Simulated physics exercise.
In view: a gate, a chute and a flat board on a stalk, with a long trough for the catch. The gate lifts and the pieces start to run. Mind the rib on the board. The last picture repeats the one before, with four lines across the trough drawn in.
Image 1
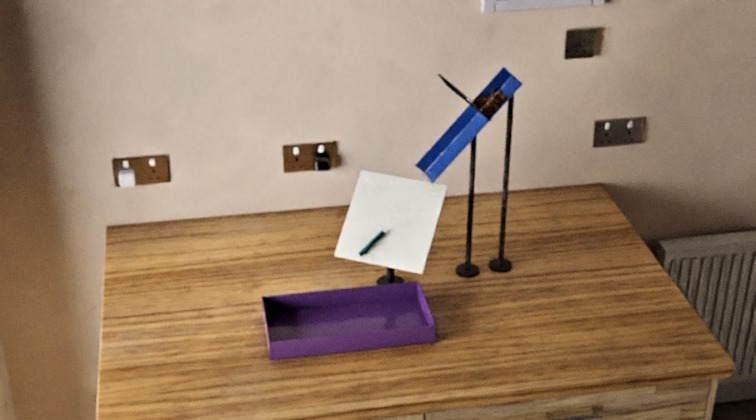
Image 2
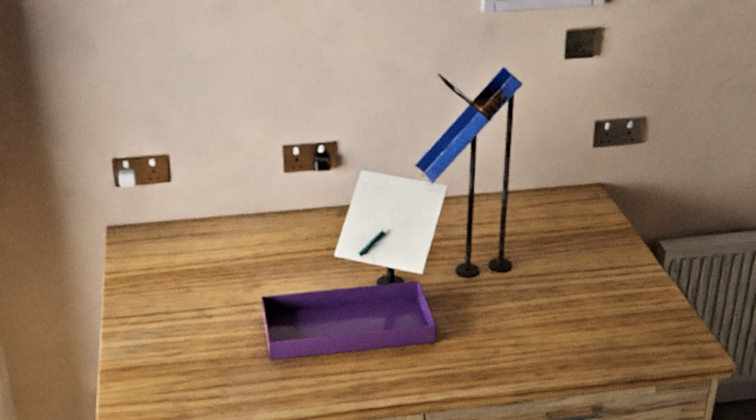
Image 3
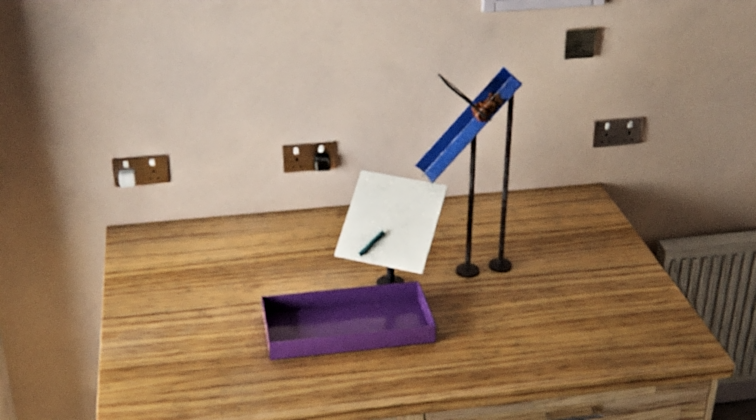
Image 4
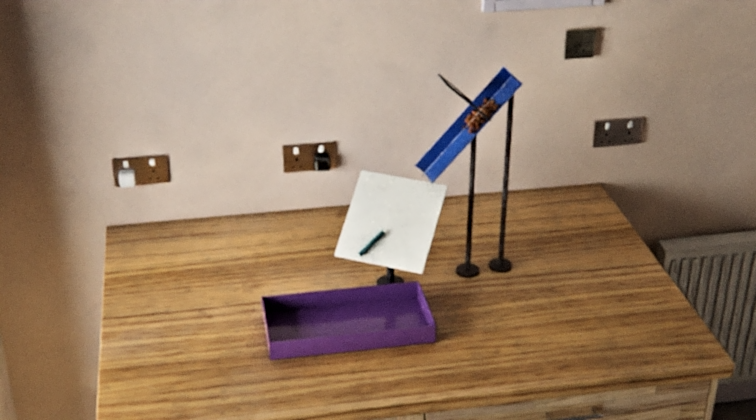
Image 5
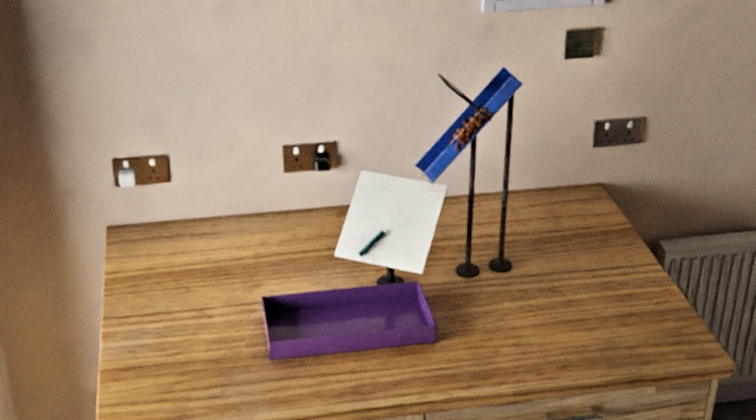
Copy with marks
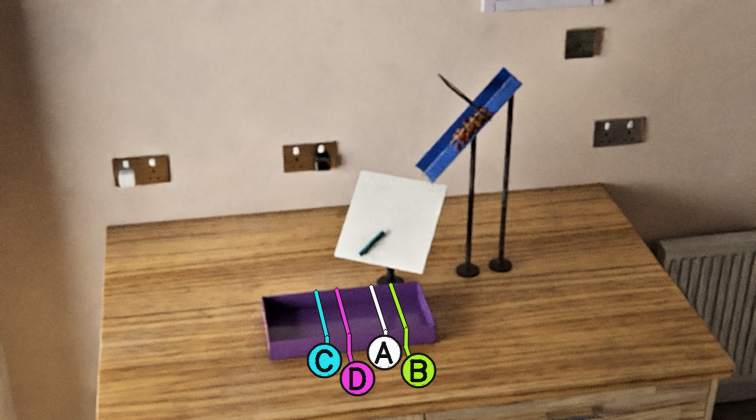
On a wooden desk, small brown pieces sliding down a sloping blue chute above a tilted white board and an empty purple trough.
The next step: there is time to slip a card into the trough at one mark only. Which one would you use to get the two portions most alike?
Go for D.
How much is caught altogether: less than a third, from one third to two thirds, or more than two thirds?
More than two thirds.
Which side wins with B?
More lands on the left.
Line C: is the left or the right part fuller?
The right side.
On the marked copy, line A crosses the front rim at (385, 330); line B crosses the front rim at (406, 328); line C crosses the front rim at (327, 337); line D crosses the front rim at (348, 334).
With A, of what is caught, almost all on the left of the divider, about a tenth on the right.
With B, of what is caught, every piece on the left of the divider, not one piece on the right.
With C, of what is caught, about a tenth on the left of the divider, almost all on the right.
With D, of what is caught, roughly half on the left of the divider, roughly half on the right.
